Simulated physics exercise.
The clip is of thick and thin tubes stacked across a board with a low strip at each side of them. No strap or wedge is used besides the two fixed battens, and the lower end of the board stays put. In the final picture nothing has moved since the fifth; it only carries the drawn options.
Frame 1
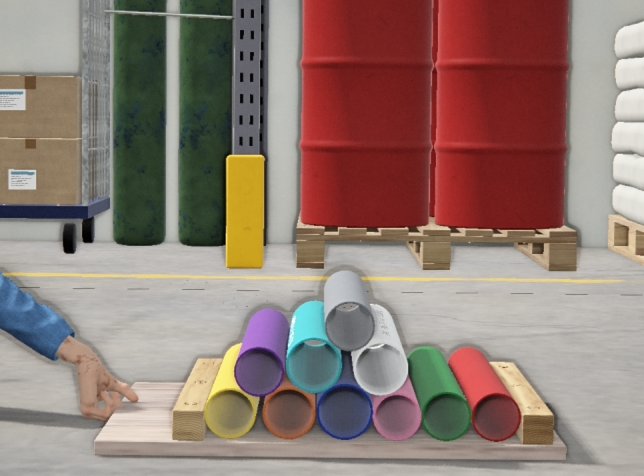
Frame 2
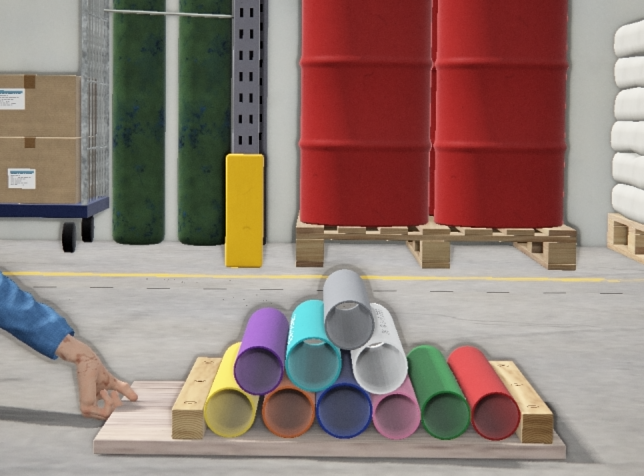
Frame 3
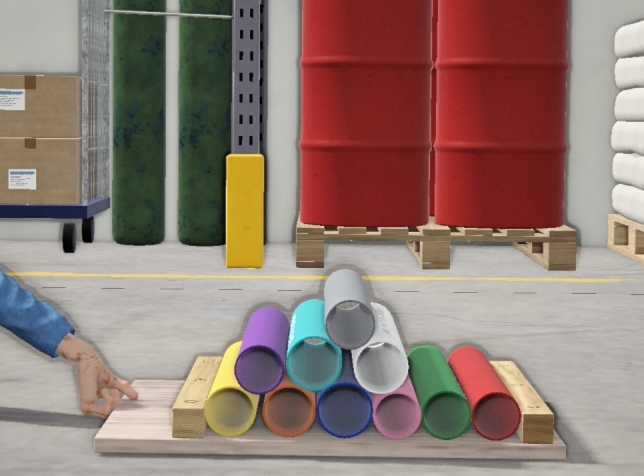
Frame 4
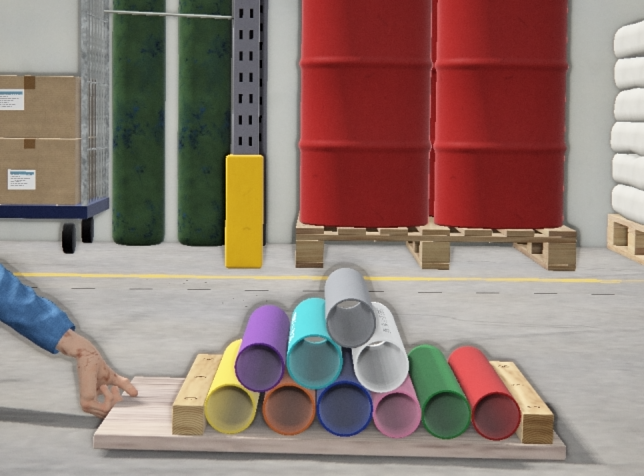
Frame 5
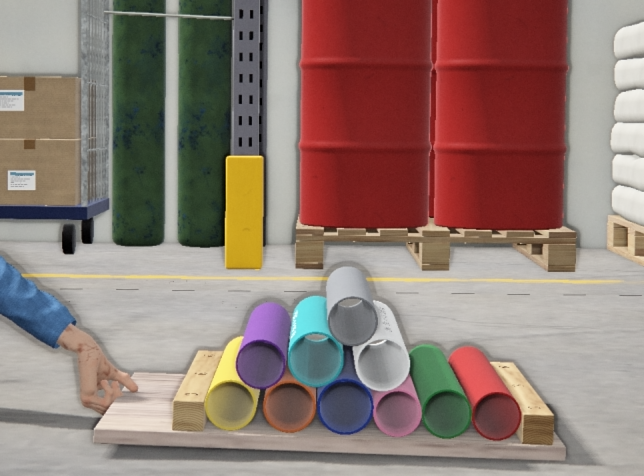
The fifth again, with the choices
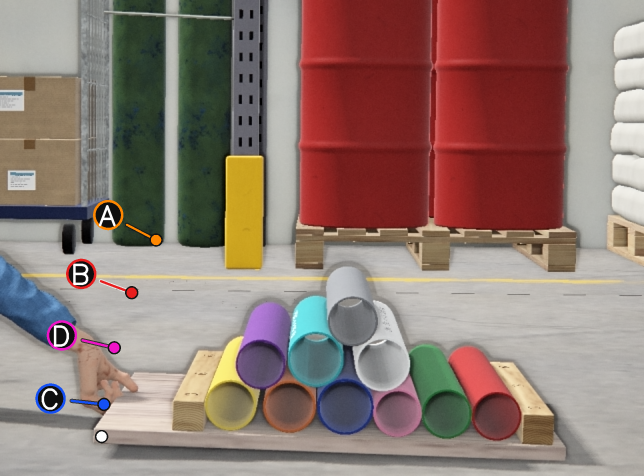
A hand in a blue sleeve at the left end of a pale board lifts that end very slightly, and the stacked coloured tubes shift only a touch with it. The grey tube stays on top, above purple, cyan and white ones and a bottom row between two wooden strips.
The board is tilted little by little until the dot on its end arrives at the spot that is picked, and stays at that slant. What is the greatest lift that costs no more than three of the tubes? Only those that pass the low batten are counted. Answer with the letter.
The last mark within the limit is A.
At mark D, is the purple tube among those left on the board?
Yes, with D.
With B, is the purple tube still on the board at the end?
The purple tube: Yes.
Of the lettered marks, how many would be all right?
Four of the four.
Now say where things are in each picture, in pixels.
The first picture shows yellow tube (230, 413); orange tube (289, 413); blue tube (345, 411).
The second picture shows blue tube (344, 410); pink tube (397, 415).
The third picture shows board (329, 402); yellow tube (230, 411); purple tube (259, 369); white tube (381, 367).
The fourth picture shows board (329, 401); yellow tube (230, 408); orange tube (289, 409).
The fifth picture shows board (329, 399); yellow tube (231, 405); orange tube (290, 406).
On the marked copy, A at (156, 240); B at (132, 293); C at (104, 404); D at (114, 348); the white dot at (102, 437).
With A. Early on, board at 16°.
Further on, board at 27°.
At the end, board at 27°, two over the low batten (white, grey).
As for the rest, B two over the low batten (white, grey); C none over the low batten; D none over the low batten.
